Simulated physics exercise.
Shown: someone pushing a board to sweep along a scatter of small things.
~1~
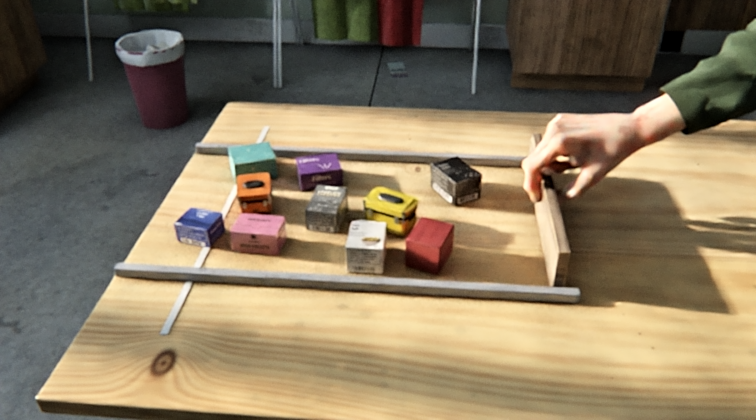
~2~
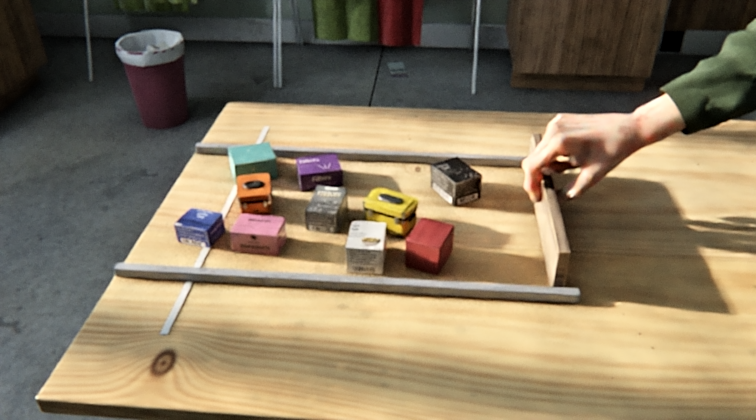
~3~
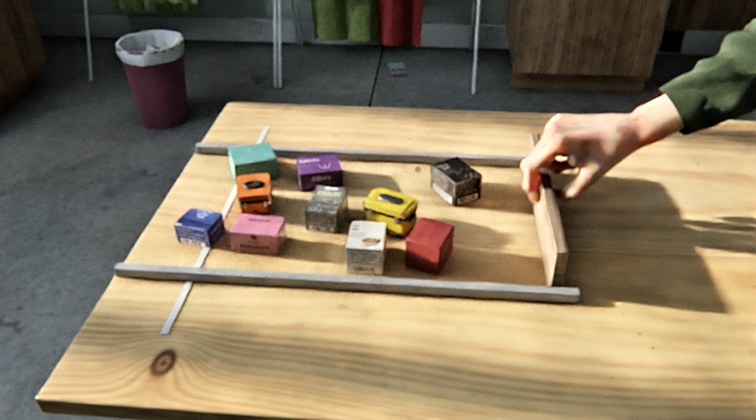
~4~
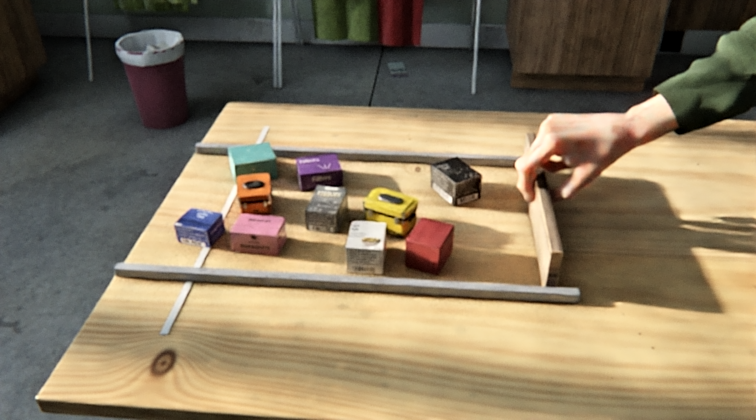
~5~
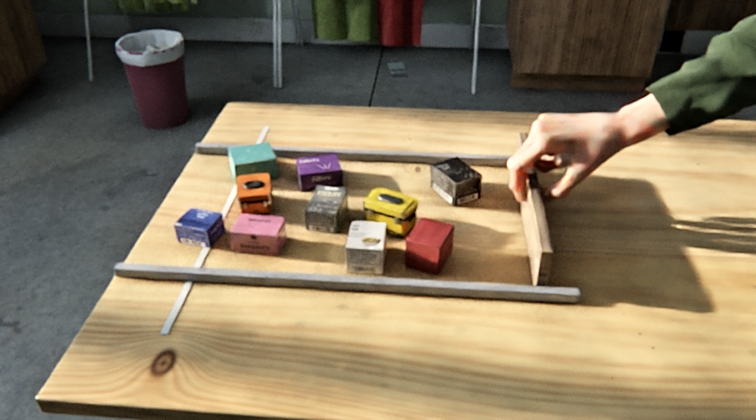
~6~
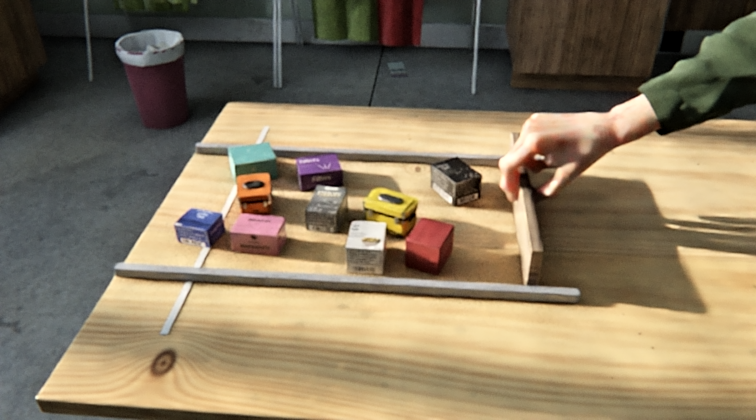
On a wooden tabletop between two thin rails, small colourful boxes sit scattered to the left of an upright board gripped by a hand. The board barely moves at first, then the hand slides it a short way left, closer to the black and red boxes, while all the boxes stay still.
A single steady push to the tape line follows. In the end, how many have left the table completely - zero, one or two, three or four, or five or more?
The push will most likely drop three or four pieces.
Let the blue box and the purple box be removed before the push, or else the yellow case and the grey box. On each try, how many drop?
Count of fallen: 1 / 3.
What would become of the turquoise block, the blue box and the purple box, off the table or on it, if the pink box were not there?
Turquoise block: Over the edge; blue box: Over the edge; purple box: Still there.
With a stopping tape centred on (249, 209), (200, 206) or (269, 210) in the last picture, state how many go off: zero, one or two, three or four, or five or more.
In turn: One or two, five or over, one or two.
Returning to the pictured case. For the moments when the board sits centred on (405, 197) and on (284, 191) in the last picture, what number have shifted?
I get 4 at the one place and 10 at the other.
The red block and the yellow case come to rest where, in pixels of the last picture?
Answer: First (188, 235), after that (195, 209).
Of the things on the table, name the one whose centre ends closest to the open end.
Ending up nearest is the grey box.
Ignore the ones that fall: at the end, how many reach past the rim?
The number would be 2.
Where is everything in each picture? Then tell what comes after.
The first picture shows blue box (200, 227); turquoise block (253, 163); orange case (255, 195); board (546, 204); tape (227, 207).
The second picture shows turquoise block (253, 163); purple box (319, 172).
The third picture shows orange case (255, 196); yellow case (391, 212).
The fourth picture shows blue box (200, 227); black box (456, 181).
The fifth picture shows turquoise block (253, 163); board (531, 203).
The sixth picture shows blue box (200, 227); turquoise block (253, 163); orange case (255, 196); board (522, 203); tape (227, 207).
Early on, none off yet; blue box at rest near (200, 227); turquoise block at rest near (253, 163); orange case at rest near (255, 196).
Finally, the number that fall off is three or four; lost, pink box, orange case, turquoise block and blue box.
